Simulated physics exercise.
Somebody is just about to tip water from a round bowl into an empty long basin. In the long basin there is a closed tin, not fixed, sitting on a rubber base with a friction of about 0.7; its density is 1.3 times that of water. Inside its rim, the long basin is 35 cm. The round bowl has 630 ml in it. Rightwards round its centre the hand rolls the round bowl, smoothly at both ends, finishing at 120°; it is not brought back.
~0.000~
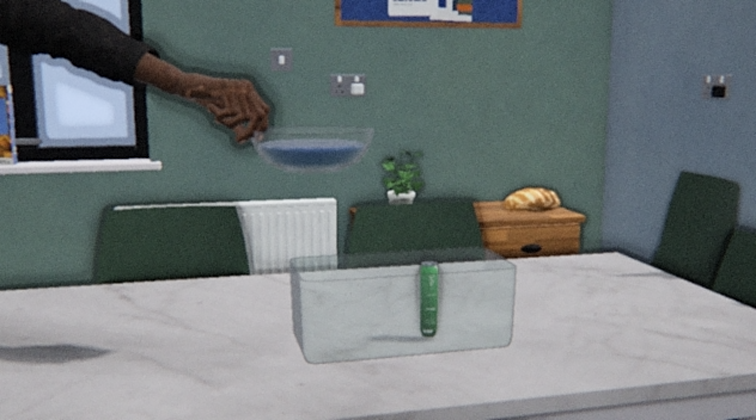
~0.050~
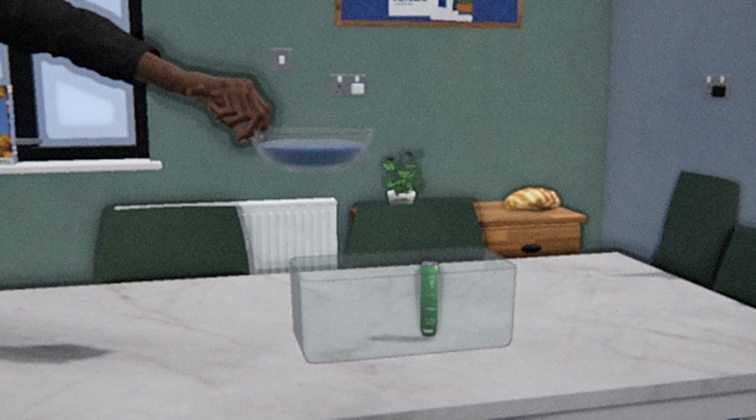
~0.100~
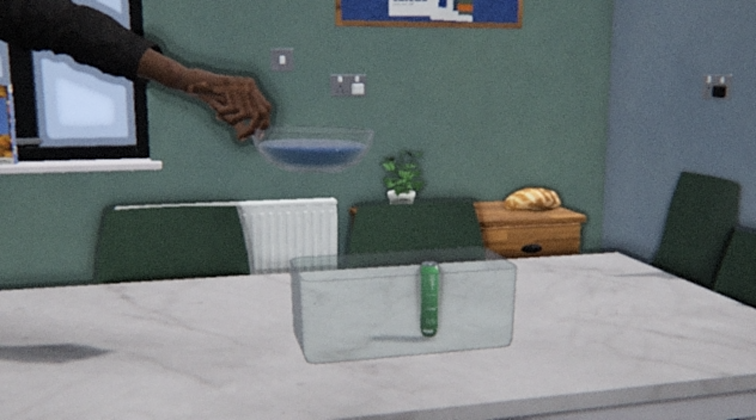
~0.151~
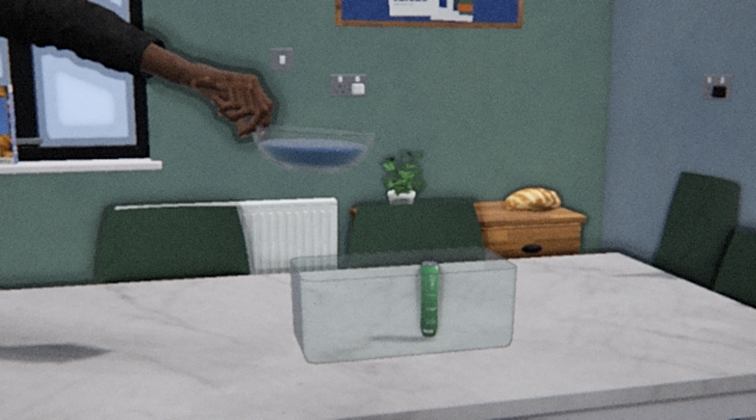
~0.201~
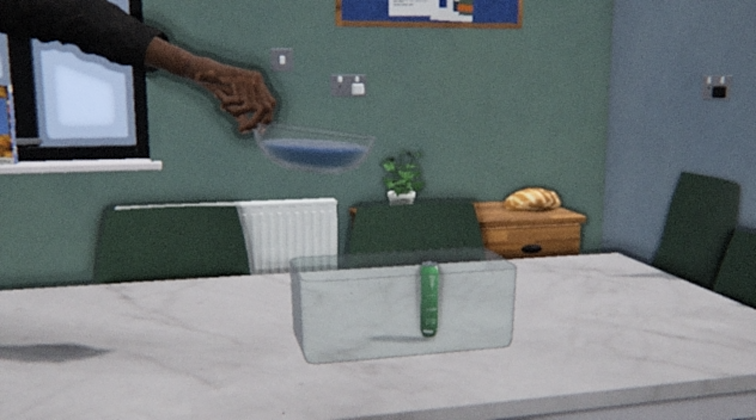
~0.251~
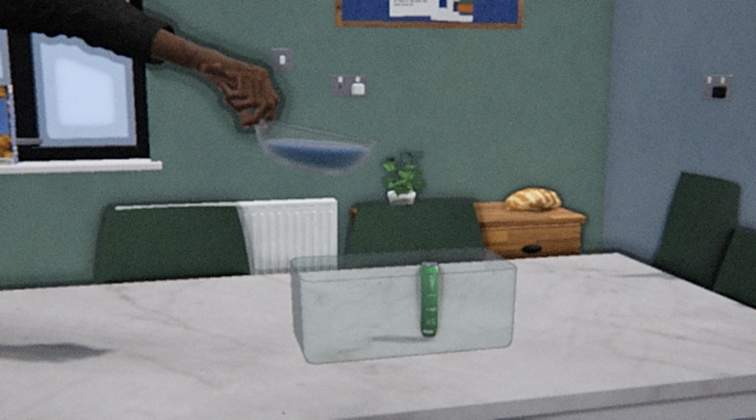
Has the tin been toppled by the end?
No, it is upright.
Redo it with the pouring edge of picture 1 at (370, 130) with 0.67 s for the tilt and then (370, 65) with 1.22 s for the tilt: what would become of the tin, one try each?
First it goes over; then it keeps standing.
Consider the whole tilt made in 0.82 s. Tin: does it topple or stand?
Result: Tin tipped over.
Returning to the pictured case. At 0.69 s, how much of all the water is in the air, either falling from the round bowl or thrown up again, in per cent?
48 %.
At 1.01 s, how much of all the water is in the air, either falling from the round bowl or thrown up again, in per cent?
Roughly 2 %.
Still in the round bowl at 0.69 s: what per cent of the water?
I reckon about 22 in a hundred is still held.
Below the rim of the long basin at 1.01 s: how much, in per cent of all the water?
Around 98 per cent of the whole.
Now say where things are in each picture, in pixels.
In the first frame, tilt 0°; pouring edge (370, 130); surface from (257, 145) to (365, 143); the long basin's rim runs from (295, 271) to (500, 258); the tin's top is at (429, 267).
In the second frame, tilt 0°; pouring edge (371, 130); surface from (257, 145) to (365, 143).
In the third frame, tilt 2°; pouring edge (371, 132); surface from (258, 145) to (366, 144).
In the fourth frame, tilt 5°; pouring edge (372, 135); surface from (259, 144) to (366, 145).
In the fifth frame, tilt 8°; pouring edge (373, 138); surface from (259, 143) to (367, 147).
In the sixth frame, tilt 12°; pouring edge (373, 143); surface from (262, 143) to (369, 147).
By 0.69 s the tilt is 73° and 22 per cent is still to pour; the tin stands where it began.
By 1.01 s the tilt is 112° and 0 per cent is still to pour; the tin stands where it began.
By 1.35 s the tilt is 120° and 0 per cent is still to pour; the tin stands where it began.
By 1.72 s the tilt is 120° and 0 per cent is still to pour; the tin stands where it began.
At rest the tin stands where it began.
